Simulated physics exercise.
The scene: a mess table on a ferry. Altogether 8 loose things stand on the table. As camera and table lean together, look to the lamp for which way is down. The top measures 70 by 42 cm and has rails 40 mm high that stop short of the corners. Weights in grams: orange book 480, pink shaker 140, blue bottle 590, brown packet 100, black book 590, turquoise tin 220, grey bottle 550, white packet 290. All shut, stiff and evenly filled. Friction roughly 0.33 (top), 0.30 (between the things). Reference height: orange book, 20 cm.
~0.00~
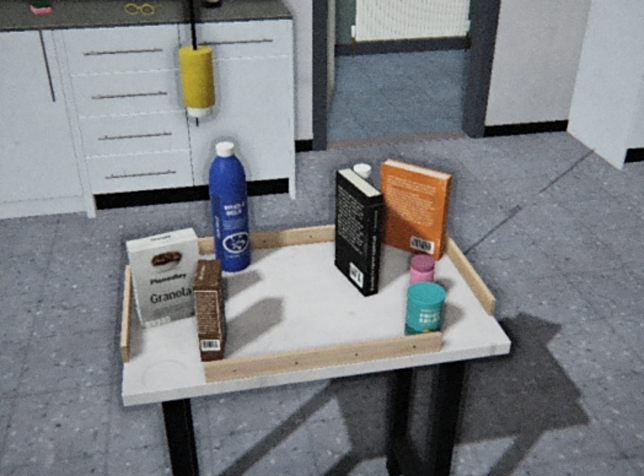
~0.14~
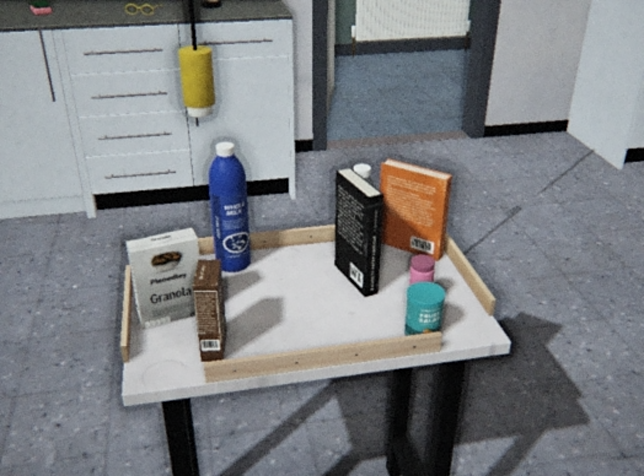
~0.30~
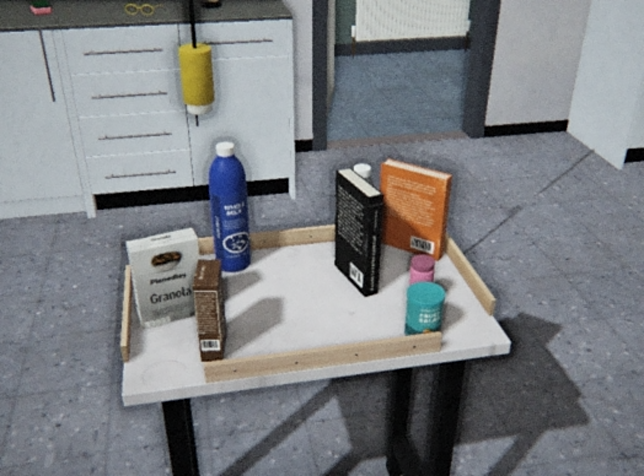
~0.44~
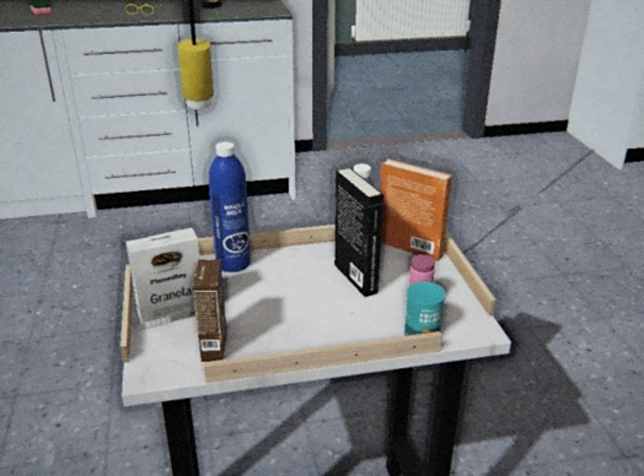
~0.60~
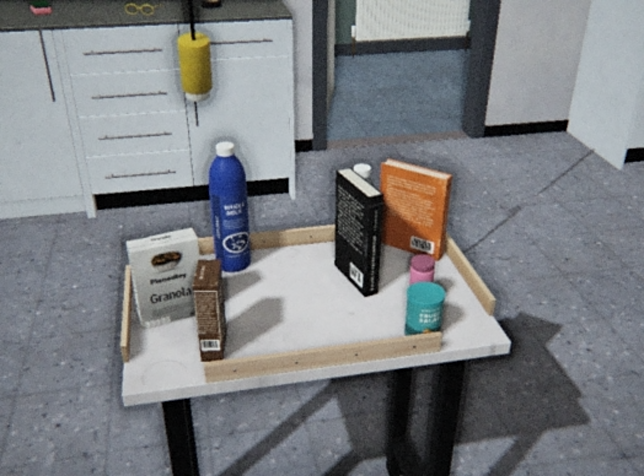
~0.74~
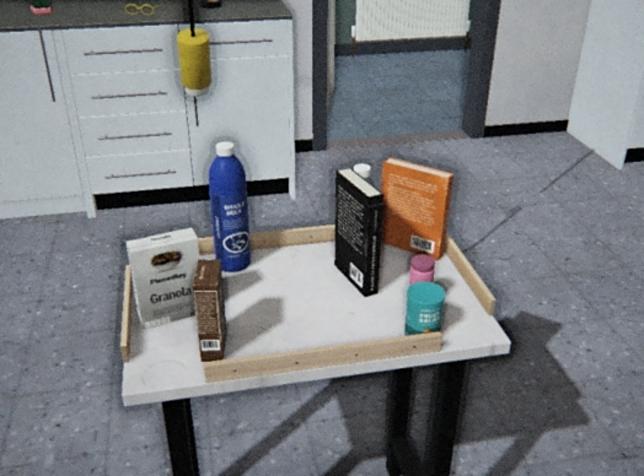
On a ferry's mess table with low wooden rails, books, bottles, packets and small tubs stood still throughout, while the yellow lamp hanging behind them barely shifted, drawing up very slightly toward the end.
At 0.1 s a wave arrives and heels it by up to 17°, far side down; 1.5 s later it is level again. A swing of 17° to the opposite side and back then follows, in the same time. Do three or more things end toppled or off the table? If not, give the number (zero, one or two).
No, two.
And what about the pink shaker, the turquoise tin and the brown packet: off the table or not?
Final state - the pink shaker stays within bounds; the turquoise tin stays within bounds; the brown packet stays within bounds.
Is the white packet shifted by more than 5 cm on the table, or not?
White packet: Moved.
Around 1.24 s, heel 8°, far side down; orange book now off the table; white packet on its side.
Around 1.44 s, heel 2°, far side down; white packet on its side.
Finally (3.6 s), off the table, orange book; on their side or leaning hard on the table, white packet; the other 6 still in place (within 5 cm). In the last view, orange book near (401, 403), pink shaker near (421, 282).
